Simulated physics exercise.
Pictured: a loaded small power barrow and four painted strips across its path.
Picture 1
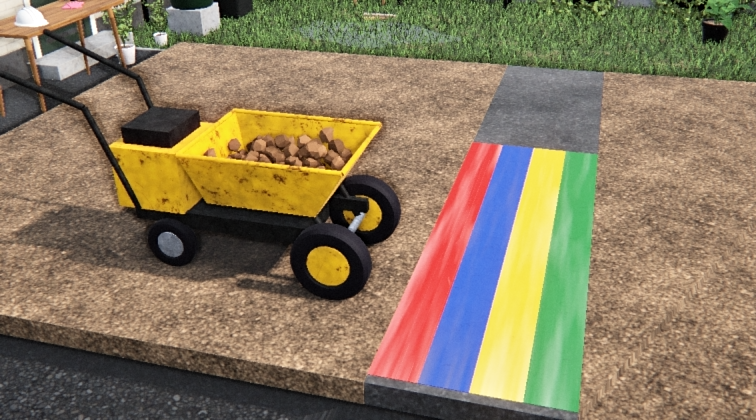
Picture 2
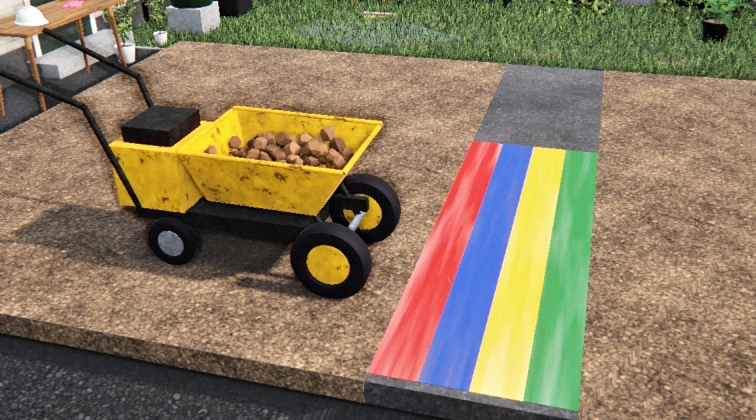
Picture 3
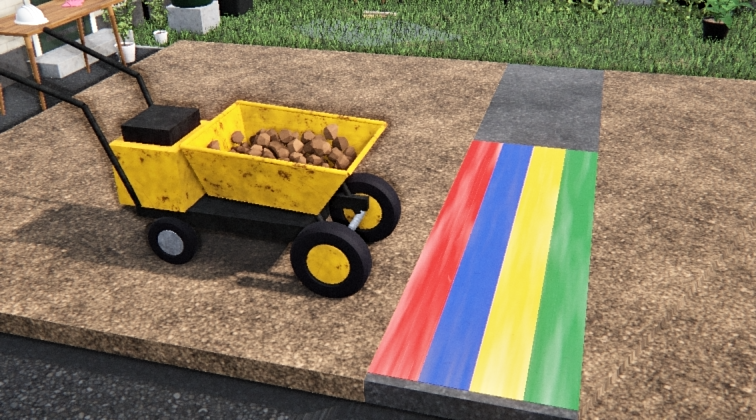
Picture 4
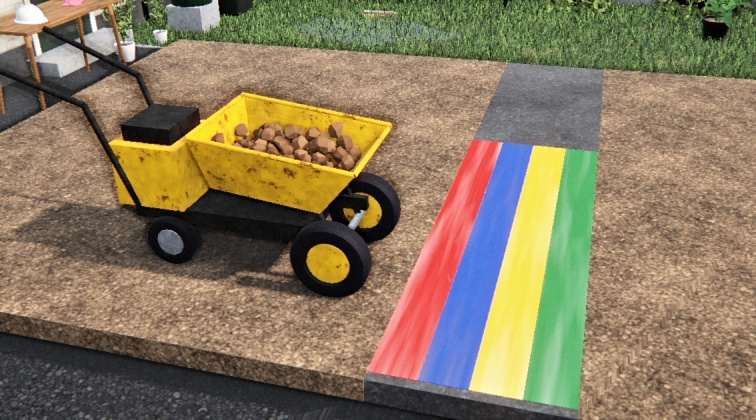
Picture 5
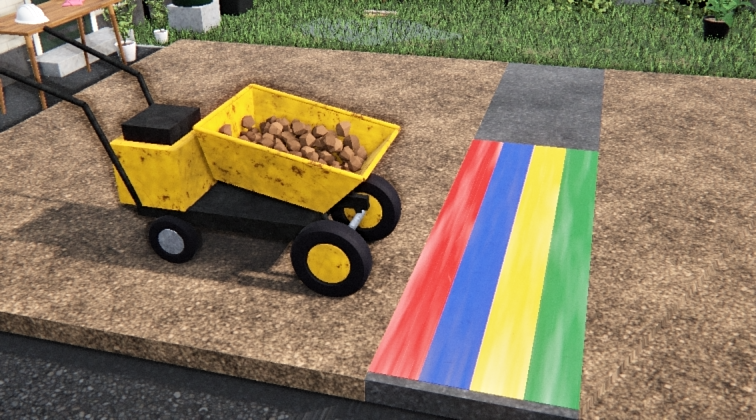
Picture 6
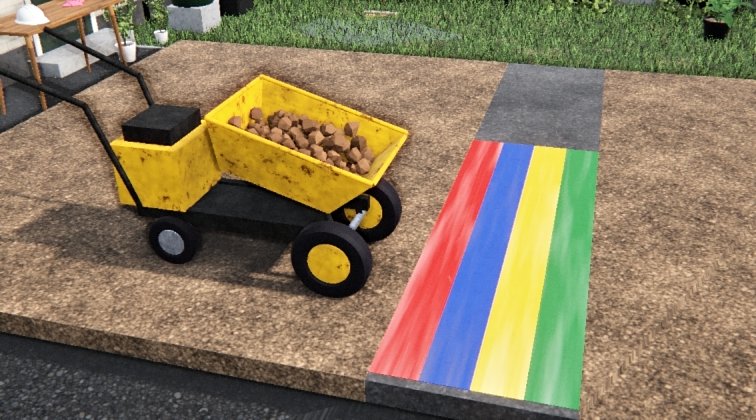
Yellow skip of a small power barrow loaded with brown clods tilting gradually forward to the right, beside four painted strips.
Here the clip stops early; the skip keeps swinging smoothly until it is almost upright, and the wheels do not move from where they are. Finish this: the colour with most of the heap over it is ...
... Blue.
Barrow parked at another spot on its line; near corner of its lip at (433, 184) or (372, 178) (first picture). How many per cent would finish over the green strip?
50 % for the first, 20 % for the second.
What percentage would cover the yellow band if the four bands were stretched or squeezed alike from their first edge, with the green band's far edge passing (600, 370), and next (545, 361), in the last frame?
First case 20 per cent, second case 30 per cent.
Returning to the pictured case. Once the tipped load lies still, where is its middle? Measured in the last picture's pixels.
Around (485, 279), give or take.
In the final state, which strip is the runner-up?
Runner-up - that yellow strip.
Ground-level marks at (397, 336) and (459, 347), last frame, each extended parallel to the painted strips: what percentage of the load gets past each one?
The first comes to 100 per cent, the second to 60 per cent.
Soon, skip tipped steeply; all in the skip.
A while on, skip tipped right over; most in the skip; a stray few over the red strip; a small part over the blue strip; a stray few falling.
Towards the end, skip tipped right over; about a quarter in the skip; a small part over the red strip; about a third over the blue strip; about a quarter over the yellow strip; a small part over the green strip; a stray few off the paint.
Finally, skip tipped right over; about a quarter over the red strip; about half over the blue strip; about a quarter over the yellow strip; a small part over the green strip; a small part off the paint.
